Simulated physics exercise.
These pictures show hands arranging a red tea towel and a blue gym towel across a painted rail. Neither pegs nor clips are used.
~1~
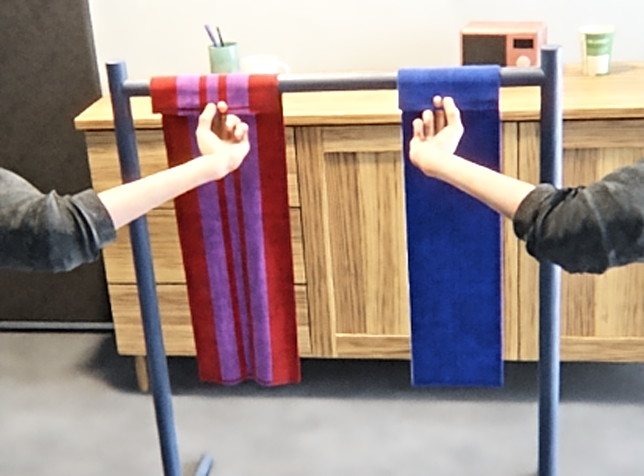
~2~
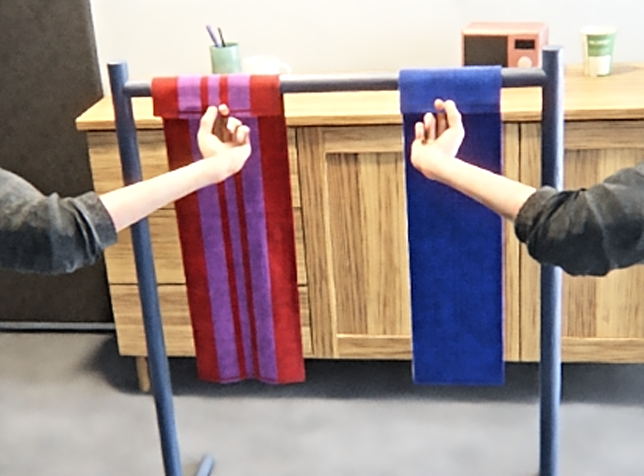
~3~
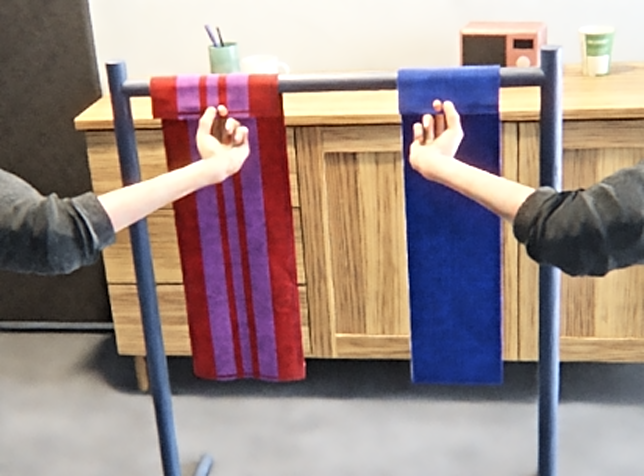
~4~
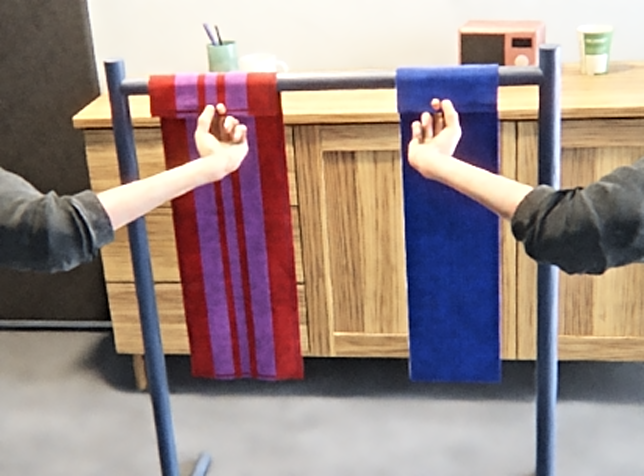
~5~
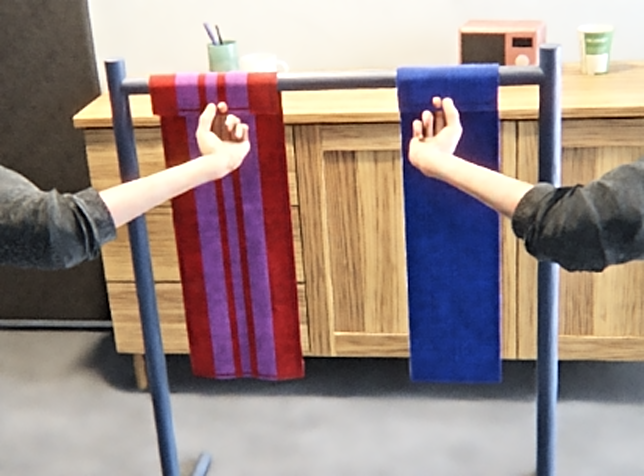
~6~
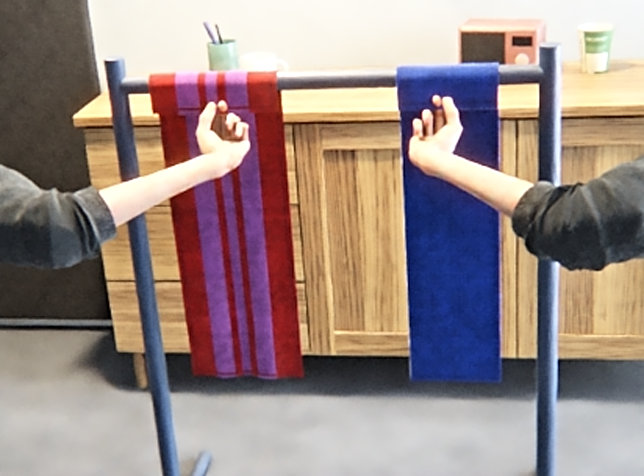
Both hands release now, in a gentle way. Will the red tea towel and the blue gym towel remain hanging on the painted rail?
Just watch the red tea towel drop down, just watch the blue gym towel drop down.
Then, 0.28 s later than the last view, tea towel clear of the rail and dropping near (238, 279); gym towel slipping towards its long side.
Then, 0.50 s later than the last view, tea towel clear of the rail and dropping; gym towel clear of the rail and dropping near (456, 390).
Then, 0.74 s later than the last view, tea towel in a heap on the floor; gym towel in a heap on the floor.
Finally, tea towel in a heap on the floor; gym towel in a heap on the floor. The red tea towel slides off and the blue gym towel slips to the floor.
